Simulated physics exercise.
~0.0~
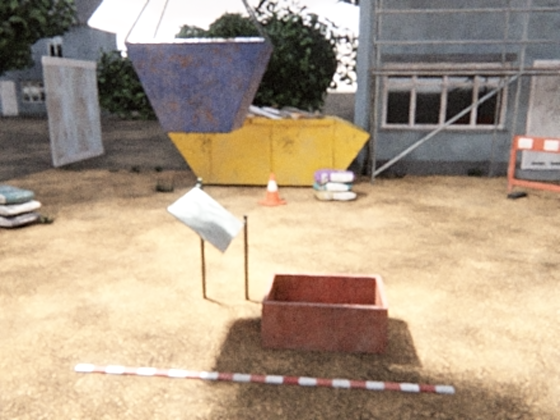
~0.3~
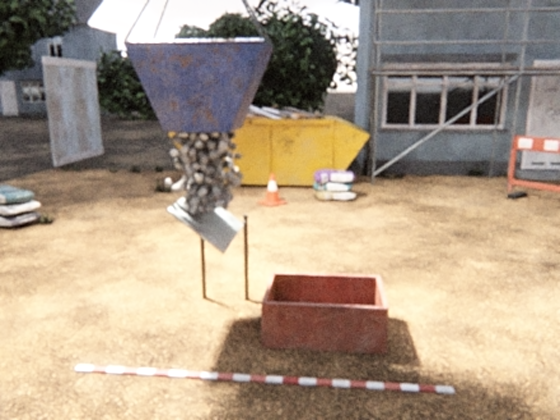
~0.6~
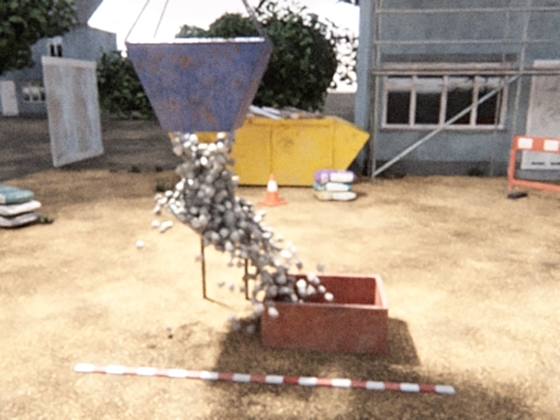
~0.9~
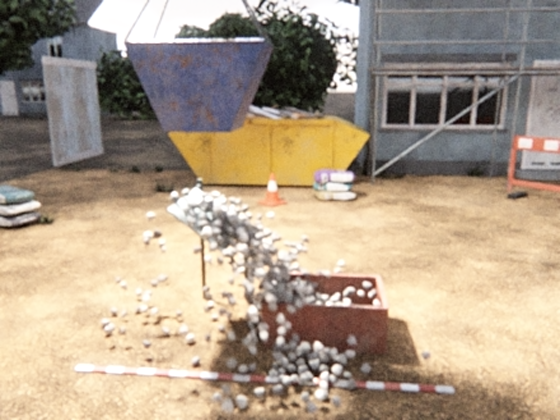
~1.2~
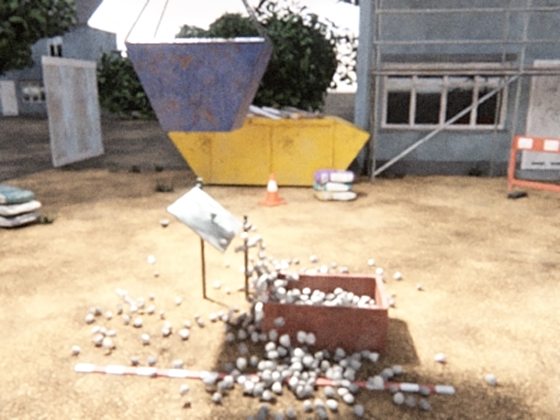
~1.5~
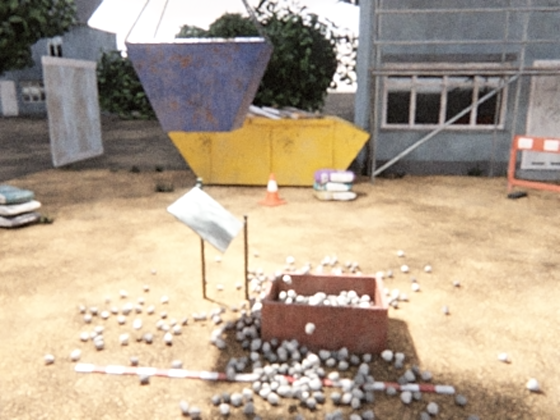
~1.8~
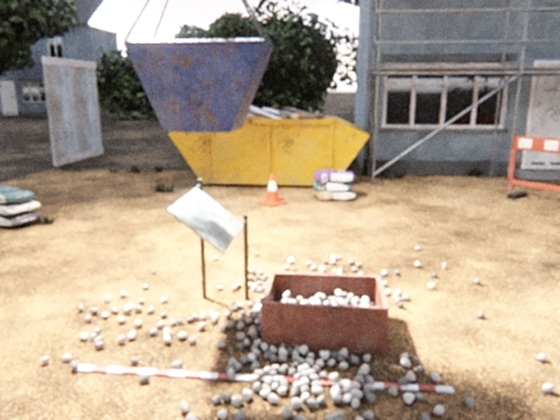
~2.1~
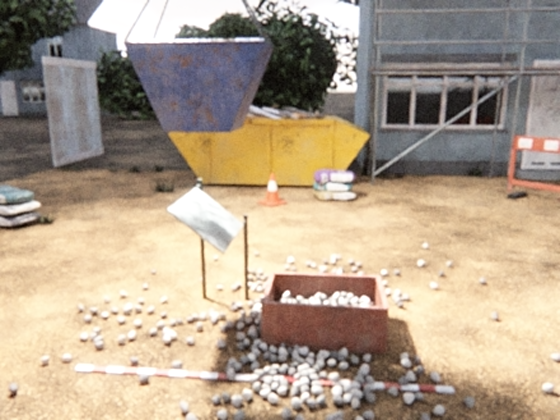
A blue hopper drops pale cobbles onto a tilted plate, and they scatter around and inside a red bin.
